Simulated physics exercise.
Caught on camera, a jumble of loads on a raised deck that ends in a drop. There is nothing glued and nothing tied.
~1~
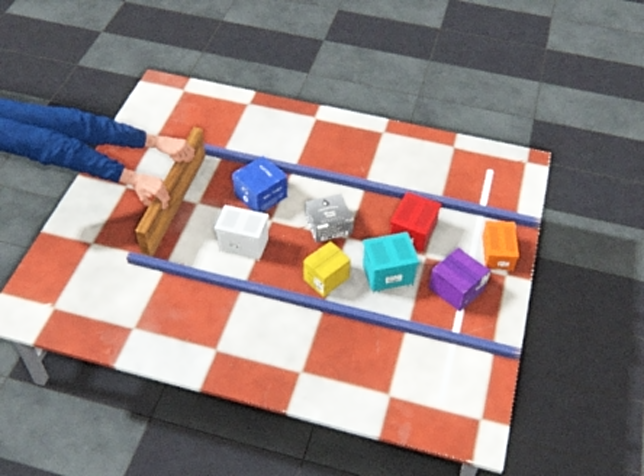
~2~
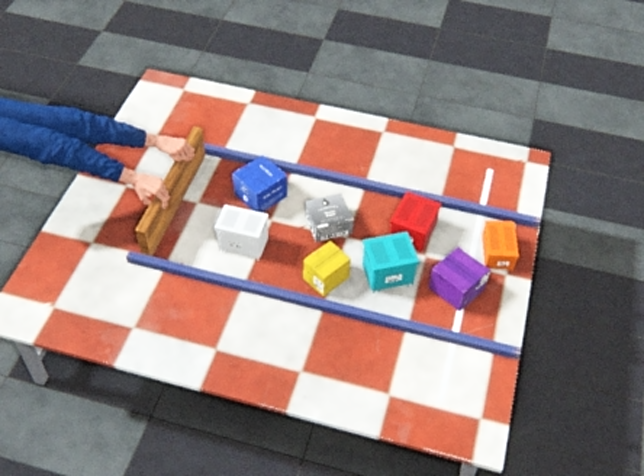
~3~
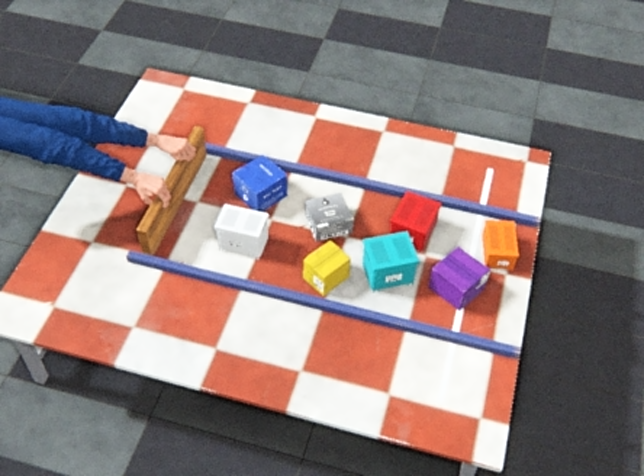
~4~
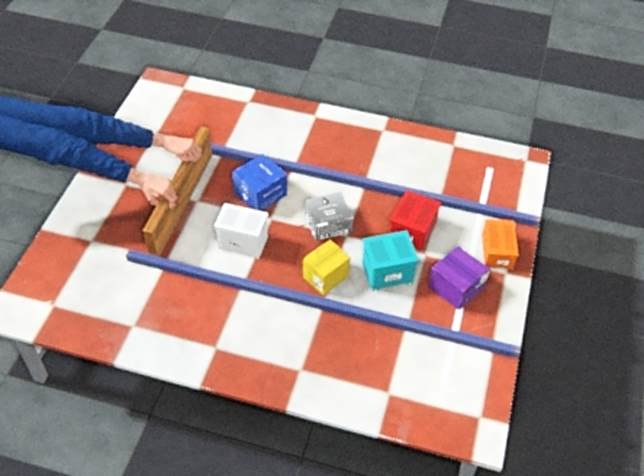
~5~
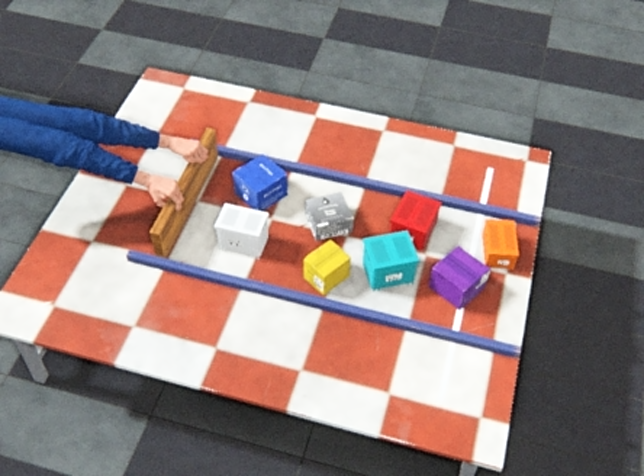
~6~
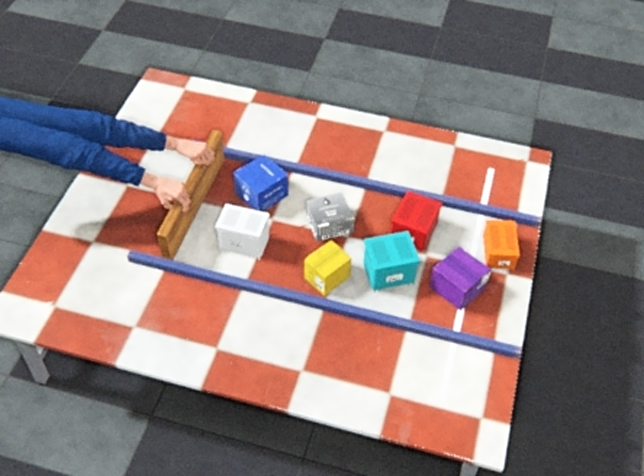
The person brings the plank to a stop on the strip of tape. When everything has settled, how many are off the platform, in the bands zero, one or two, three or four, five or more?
Three or four tumble down.
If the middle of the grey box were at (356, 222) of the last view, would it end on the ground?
Result: It stays aboard.
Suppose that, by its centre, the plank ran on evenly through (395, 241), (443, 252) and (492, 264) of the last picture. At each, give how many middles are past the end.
First 0, next 2, last 5.
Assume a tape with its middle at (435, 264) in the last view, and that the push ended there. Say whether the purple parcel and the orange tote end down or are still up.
Lab note: Purple parcel comes off; orange tote comes off.
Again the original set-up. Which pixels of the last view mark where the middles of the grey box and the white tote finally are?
They end up close to (522, 270) and (490, 289).
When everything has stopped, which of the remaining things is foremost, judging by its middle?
The grey box winds up nearest.
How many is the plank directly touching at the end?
The number is 3.
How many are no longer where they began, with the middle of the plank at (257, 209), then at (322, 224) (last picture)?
First position 2; second position 6.
Soon after, none off yet; orange tote at rest near (500, 245); purple parcel at rest near (460, 278); red tote at rest near (416, 222).
Then, none off yet; orange tote at rest near (500, 245); purple parcel moved a little near (472, 282); red tote moved a little near (440, 228).
Further on, none off yet; orange tote moved about its own width near (527, 248); purple parcel moved well along near (531, 304); red tote moved well along near (493, 230).
By the end, the number that fall off is three or four; fallen, turquoise tote, red tote, purple parcel and orange tote.
